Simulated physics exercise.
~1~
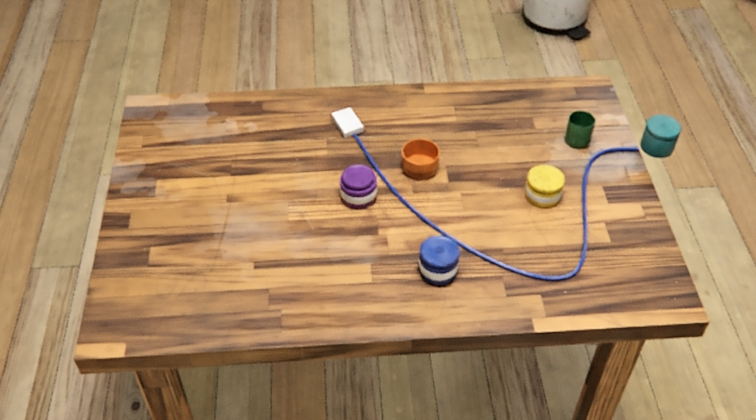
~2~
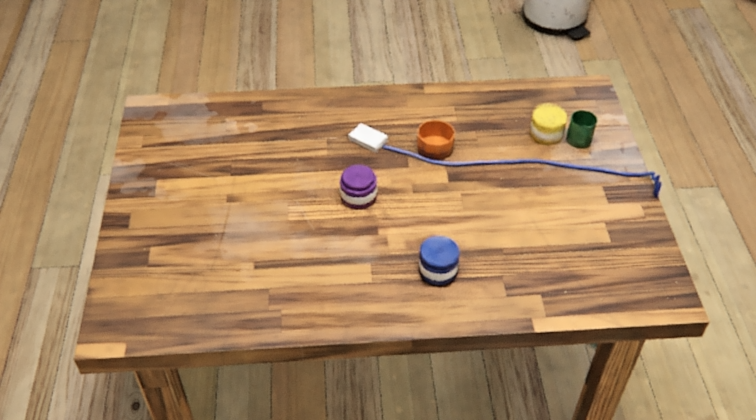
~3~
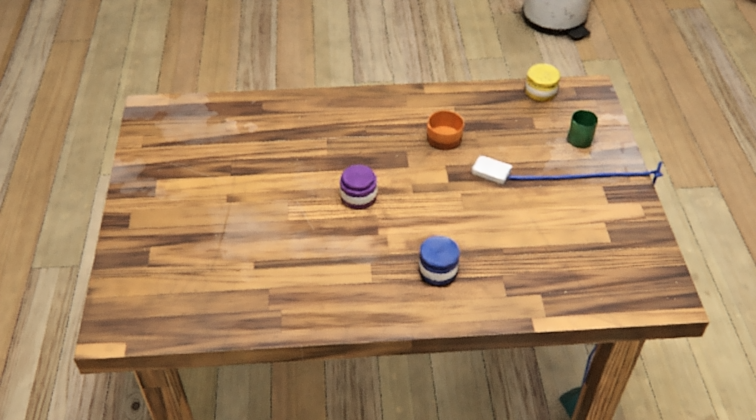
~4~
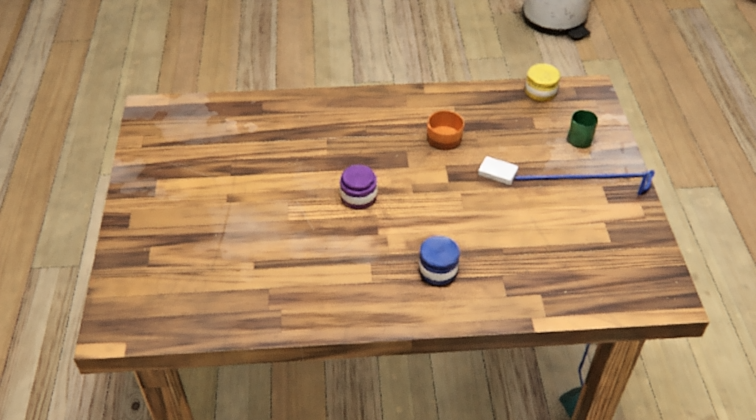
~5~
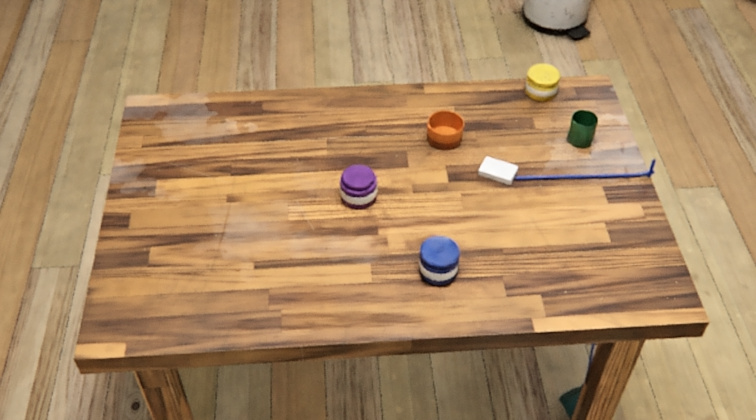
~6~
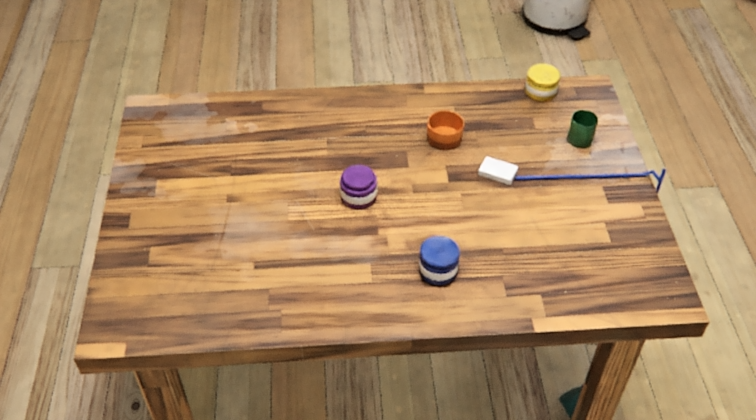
On a wooden workbench, a falling teal speaker drags a corded white phone right, then it stops.
